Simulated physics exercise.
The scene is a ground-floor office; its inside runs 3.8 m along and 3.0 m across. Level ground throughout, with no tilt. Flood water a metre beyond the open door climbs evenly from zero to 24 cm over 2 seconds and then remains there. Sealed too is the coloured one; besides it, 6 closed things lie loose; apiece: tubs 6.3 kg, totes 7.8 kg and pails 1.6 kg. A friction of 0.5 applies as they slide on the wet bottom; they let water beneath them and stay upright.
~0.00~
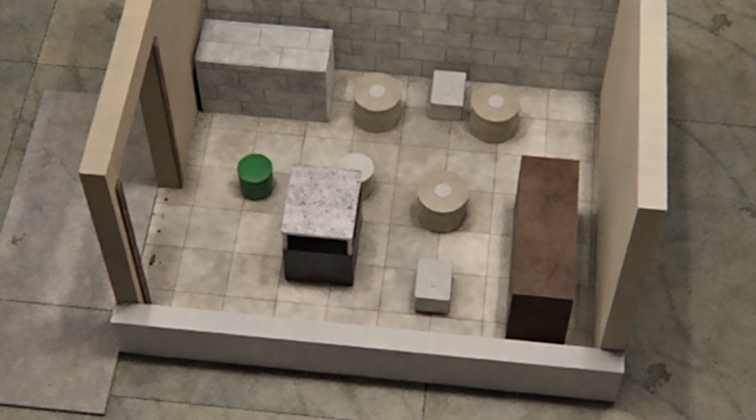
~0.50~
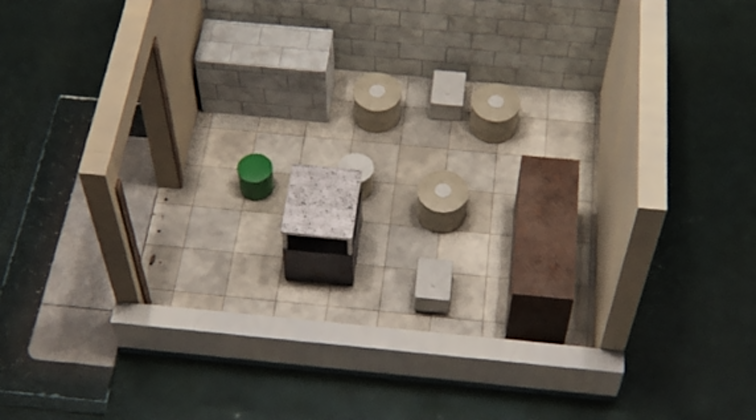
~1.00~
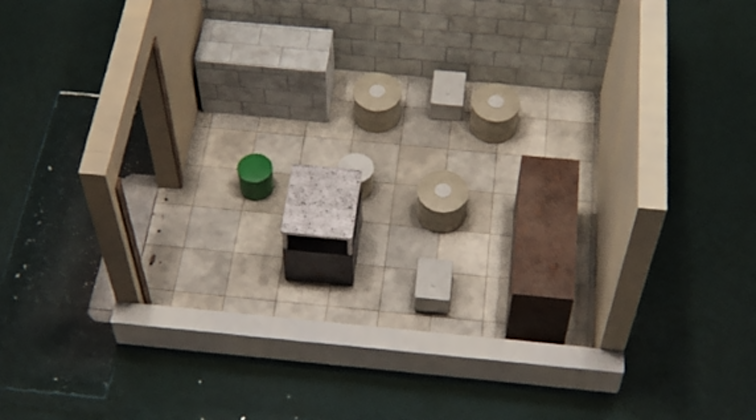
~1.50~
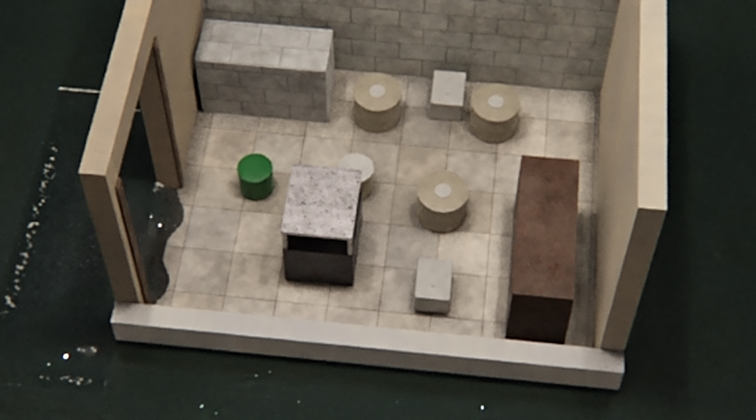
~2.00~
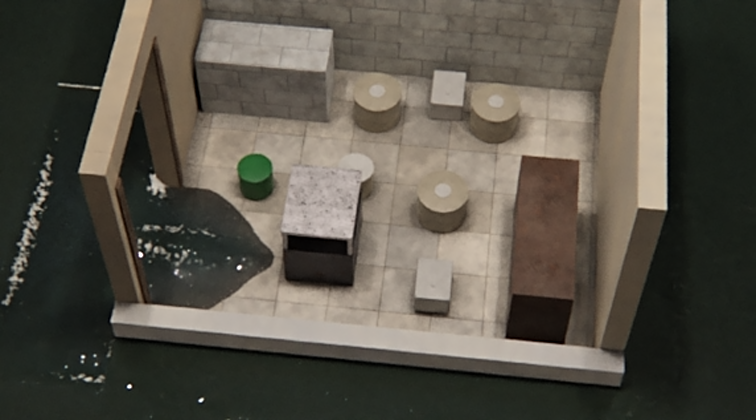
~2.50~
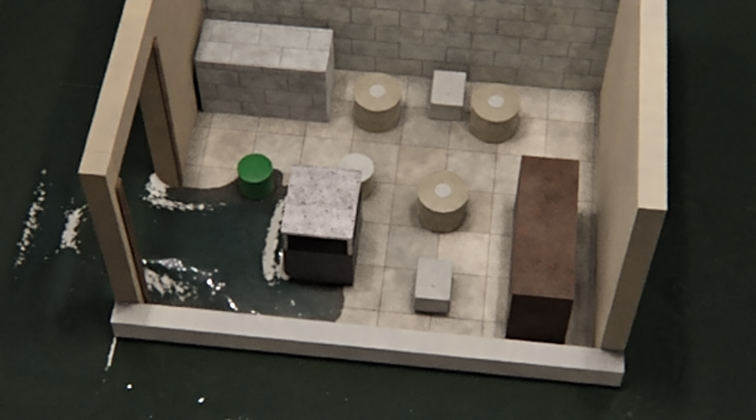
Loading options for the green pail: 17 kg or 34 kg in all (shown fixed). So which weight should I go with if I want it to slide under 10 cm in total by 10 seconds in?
Go with the heavier one.
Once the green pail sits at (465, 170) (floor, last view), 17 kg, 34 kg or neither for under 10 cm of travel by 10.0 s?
Well, must use the heavier.
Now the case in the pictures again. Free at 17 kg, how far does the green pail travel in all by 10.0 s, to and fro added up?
Total path: Approx. 80 cm.
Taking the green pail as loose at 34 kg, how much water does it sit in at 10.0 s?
Something like 18 centimetres.
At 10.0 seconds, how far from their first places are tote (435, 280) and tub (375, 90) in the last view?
Net displacement, in order: 120 cm; 20 cm.
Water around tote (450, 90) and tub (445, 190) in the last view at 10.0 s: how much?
First roughly 19 cm, second roughly 13 cm.
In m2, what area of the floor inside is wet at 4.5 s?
Roughly 8.5 m2.
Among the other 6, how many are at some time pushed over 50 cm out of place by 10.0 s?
I count 6 of them.
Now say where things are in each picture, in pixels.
In the first frame, the green pail at (255, 168), on the bottom; water covers 0.0 m2; 0 of 7 have shifted.
In the second frame, the green pail at (255, 168) rests on the ground; 0.0 m2 under water; 0 of 7 have shifted.
In the third frame, the green pail at (255, 168) rests on the ground; 0.0 m2 under water; 0 of 7 have shifted.
In the fourth frame, the green pail at (255, 168), on the bottom; water covers 0.0 m2; 0 of 7 have shifted.
In the fifth frame, the green pail at (255, 168) rests on the ground; 0.9 m2 under water; 0 of 7 have shifted.
In the sixth frame, the green pail at (255, 168), on the bottom; 1.7 m2 under water; 0 of 7 have shifted.
After 3.5 s the green pail would be 12 cm from its start with 17 kg and 0 cm from its start with 34 kg; 12 cm of water round it then.
After 4.5 s the green pail would be 36 cm from its start with 17 kg and 0 cm from its start with 34 kg; 10 cm of water round it then.
After 7.0 s the green pail would be 38 cm from its start with 17 kg and 0 cm from its start with 34 kg; 14 cm of water round it then.
After 10.0 s the green pail would be 50 cm from its start with 17 kg and 0 cm from its start with 34 kg; 18 cm of water round it then.
